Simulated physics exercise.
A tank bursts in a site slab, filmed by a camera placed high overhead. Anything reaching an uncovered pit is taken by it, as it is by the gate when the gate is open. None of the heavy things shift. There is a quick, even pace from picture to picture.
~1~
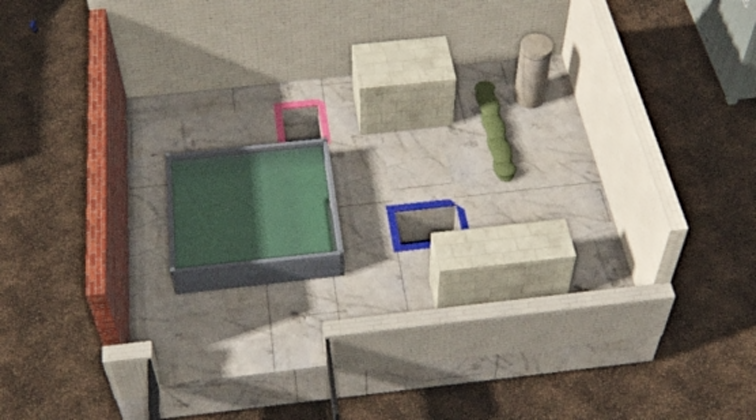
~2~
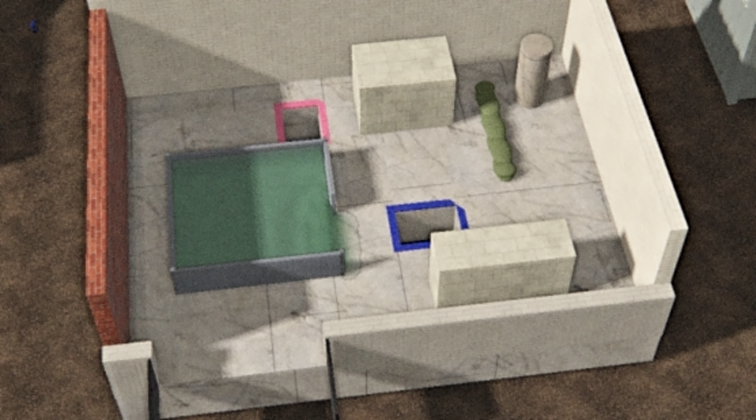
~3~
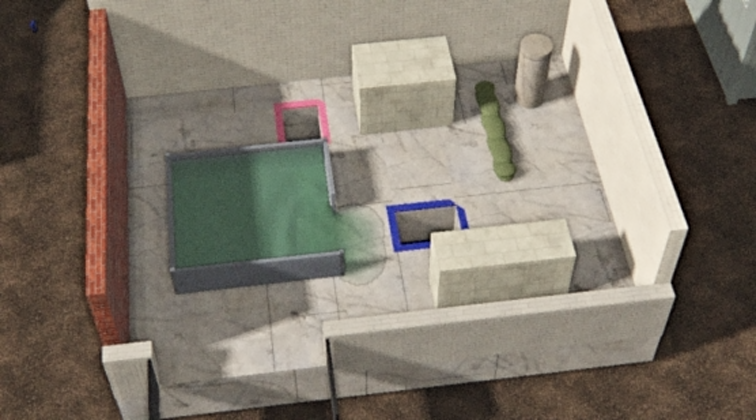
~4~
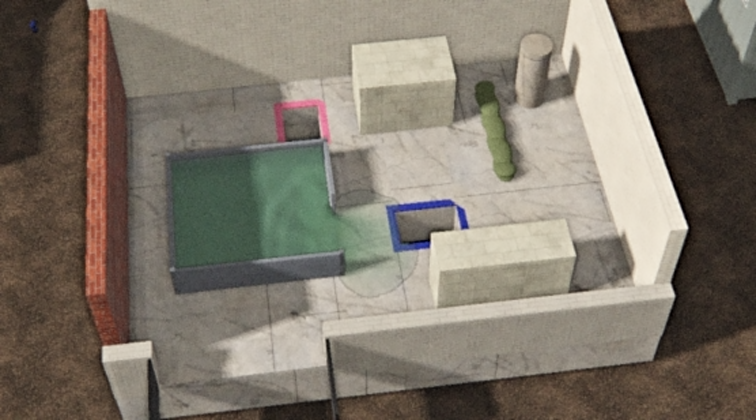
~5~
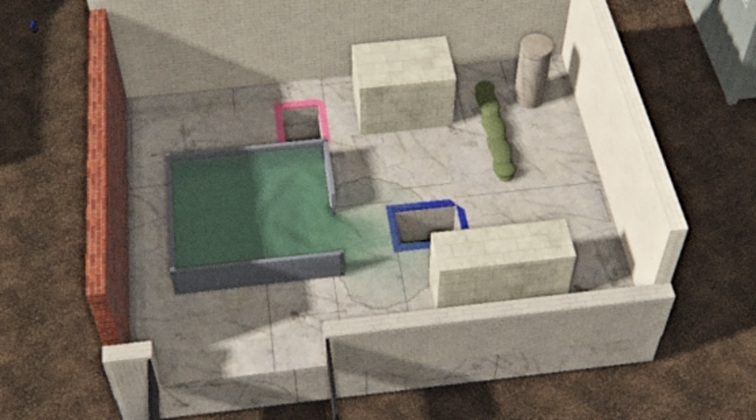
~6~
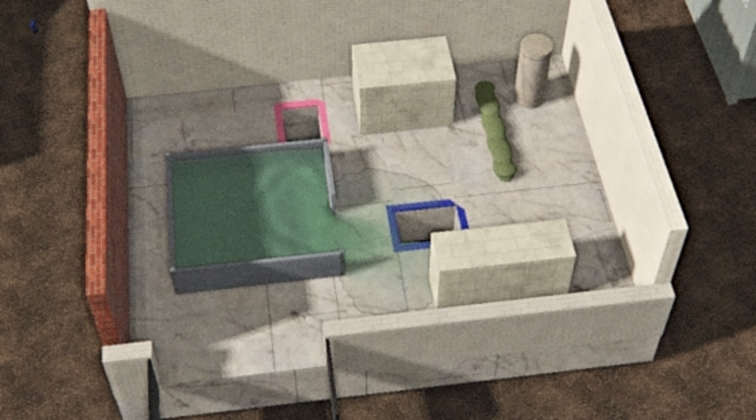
A walled slab with a pale, cracked floor and a red brick wall on the left lies in view from high overhead. A grey-rimmed tank of green water sits at left, near a pink-edged opening, a blue-edged opening, two pale blocks, a green rounded hedge-like shape and a grey column. The tank's right side opens, and water pours out rightward, spreading thinly across the floor around the blue-edged opening.
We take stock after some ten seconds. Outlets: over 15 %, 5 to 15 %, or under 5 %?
Result: The gate ends up with a tiny portion - beneath five per cent; the pink pit ends up with a tiny portion - beneath five per cent; the blue pit ends up with a large portion - topping fifteen per cent.
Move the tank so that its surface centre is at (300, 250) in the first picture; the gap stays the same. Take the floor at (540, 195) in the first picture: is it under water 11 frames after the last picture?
That spot would be swamped.
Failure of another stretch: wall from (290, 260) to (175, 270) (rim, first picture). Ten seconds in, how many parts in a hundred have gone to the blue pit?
Share recorded - blue: 0 %.
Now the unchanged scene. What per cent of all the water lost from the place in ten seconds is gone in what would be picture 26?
It should be close to 50 percent by then.
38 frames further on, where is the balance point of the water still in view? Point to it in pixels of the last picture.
Point: (361, 227).
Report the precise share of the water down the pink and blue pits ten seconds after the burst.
That's 0 per cent for the first and 34 per cent for the second.
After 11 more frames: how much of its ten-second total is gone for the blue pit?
My estimate: Close to 35 per cent.
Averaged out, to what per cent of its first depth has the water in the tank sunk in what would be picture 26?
Close to 54 %.
A moment on, water covers 15 % of the floor; the gate 0 %, the pink pit 0 %, the blue pit 6 %.
Next, water covers 25 % of the floor; the gate 0 %, the pink pit 0 %, the blue pit 11 %.
Then, water covers 40 % of the floor; the gate 0 %, the pink pit 0 %, the blue pit 18 %.
Later, water covers 60 % of the floor; the gate 0 %, the pink pit 0 %, the blue pit 26 %.
In the end, water covers 75 % of the floor; the gate 2 %, the pink pit 0 %, the blue pit 34 %.
